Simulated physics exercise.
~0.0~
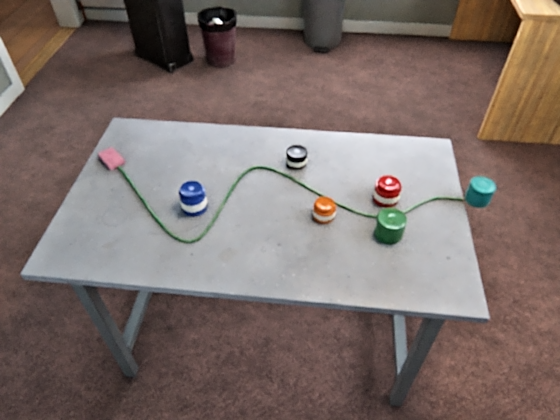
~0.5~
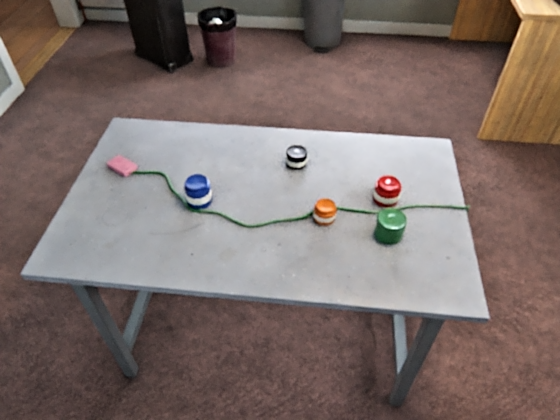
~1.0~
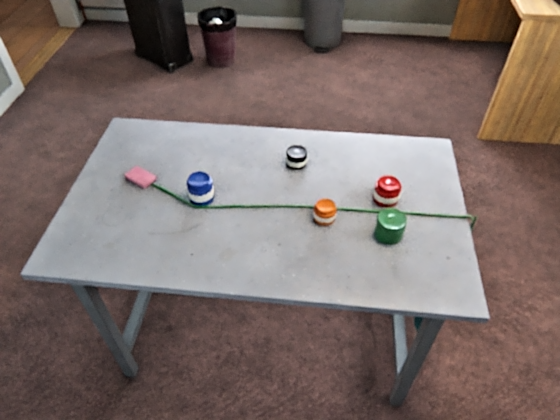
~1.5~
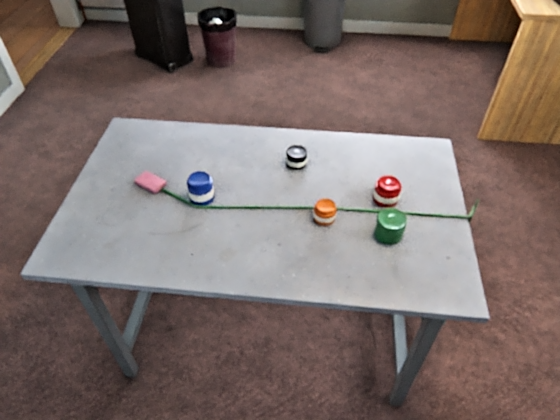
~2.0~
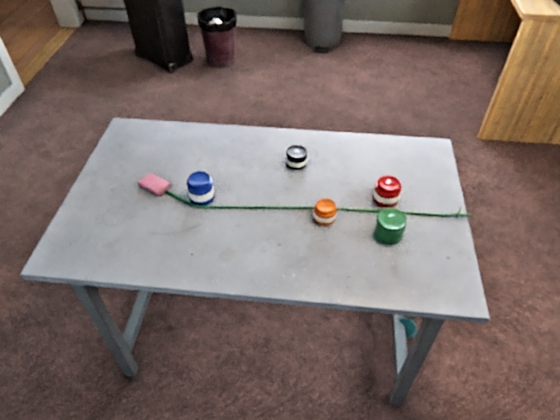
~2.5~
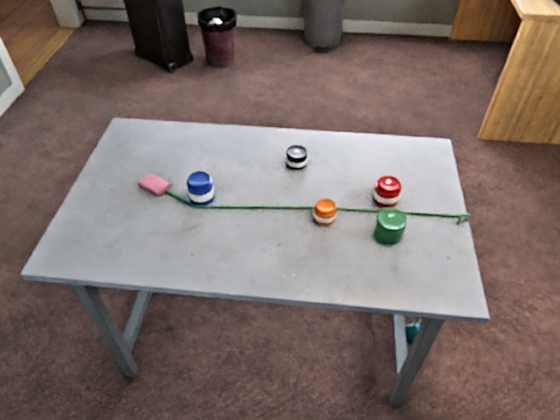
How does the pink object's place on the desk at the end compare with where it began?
It starts near the far left corner of the desk and ends farther right and a little nearer the viewer, just left of the blue jar.
